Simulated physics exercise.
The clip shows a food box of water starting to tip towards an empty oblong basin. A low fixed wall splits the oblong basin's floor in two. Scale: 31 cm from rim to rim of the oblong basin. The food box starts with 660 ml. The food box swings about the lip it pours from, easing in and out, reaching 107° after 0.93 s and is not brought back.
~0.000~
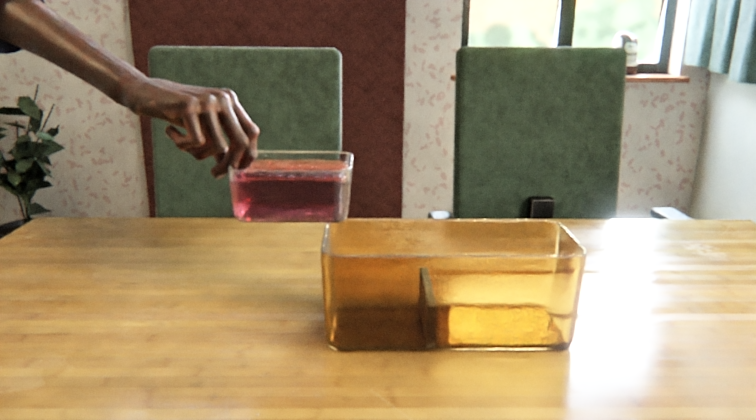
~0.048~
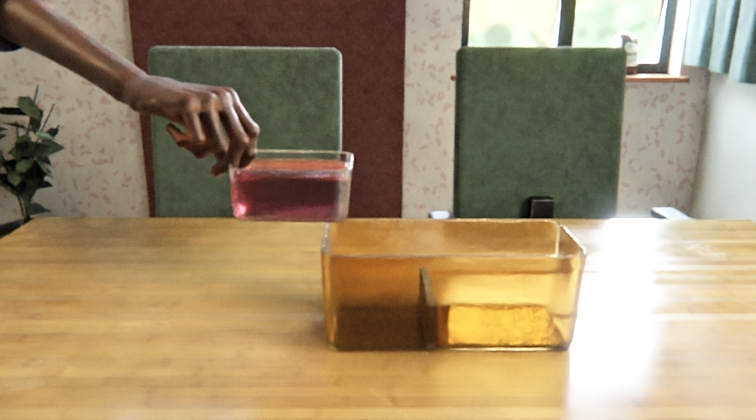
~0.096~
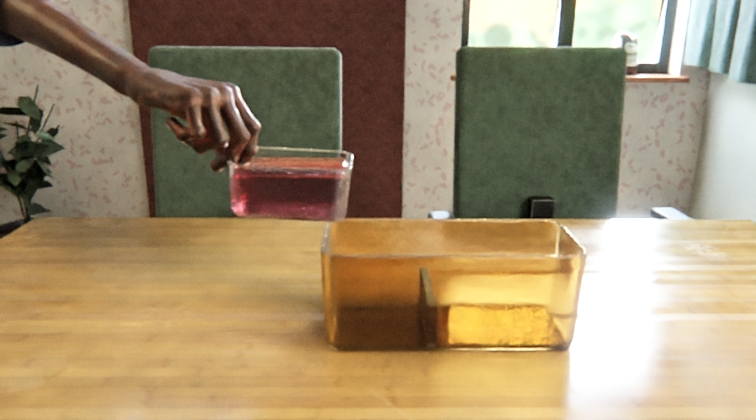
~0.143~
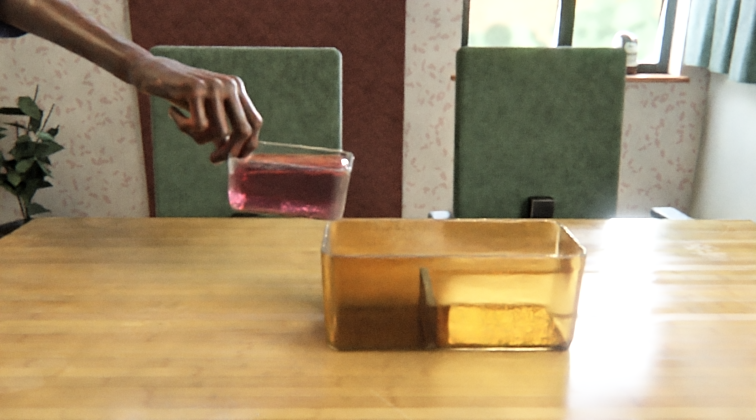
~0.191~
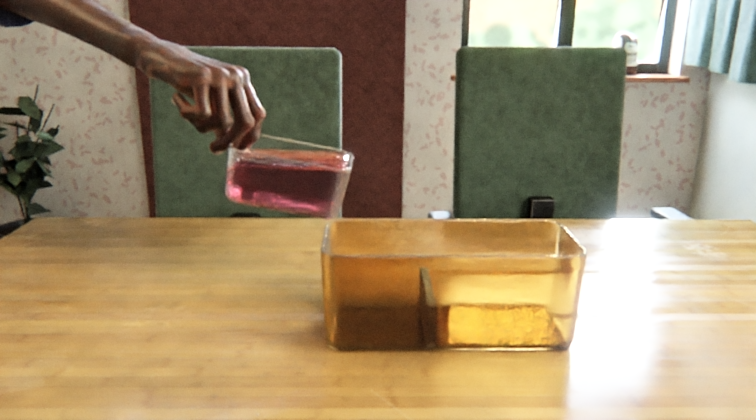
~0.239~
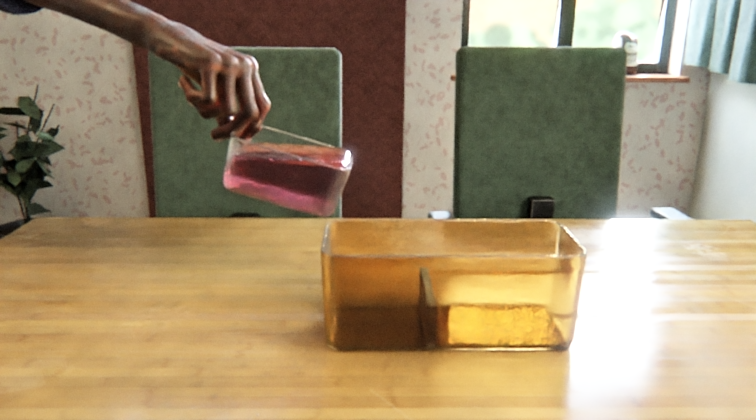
The footage shows a hand holding a clear food box of pinkish-red water above and left of an empty amber oblong basin with a low inner wall, then gradually tilting the box rightward until its water reaches the right rim.
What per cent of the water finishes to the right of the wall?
Roughly 62 per cent is past the wall.
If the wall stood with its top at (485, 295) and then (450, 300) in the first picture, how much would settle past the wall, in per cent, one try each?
In turn about 10 and 35 per cent.
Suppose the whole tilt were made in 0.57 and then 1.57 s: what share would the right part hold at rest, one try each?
In turn about 65 and 40 per cent.
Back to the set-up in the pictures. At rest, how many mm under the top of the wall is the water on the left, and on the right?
Some 40 mm on the left and 36 mm on the right.
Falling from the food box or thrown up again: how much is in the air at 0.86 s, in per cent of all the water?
Some 6 per cent.
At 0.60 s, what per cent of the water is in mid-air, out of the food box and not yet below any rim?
Some 46 per cent.
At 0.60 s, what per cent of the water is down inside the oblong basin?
About 20 per cent.
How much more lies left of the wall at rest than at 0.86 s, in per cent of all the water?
Near 10 in a hundred.
Then, 0.60 s in, the tilt is 76° and 36 per cent is still to pour, 18 is left of the wall and 1 right of it.
Then, 0.86 s in, the tilt is 105° and 3 per cent is still to pour, 23 is left of the wall and 63 right of it.
Then, 1.13 s in, the tilt is 107° and 0 per cent is still to pour, 33 is left of the wall and 61 right of it.
Then, 1.43 s in, the tilt is 107° and 0 per cent is still to pour, 33 is left of the wall and 61 right of it.
Finally, 33 per cent lies left of the wall, 62 right of it and 5 outside.
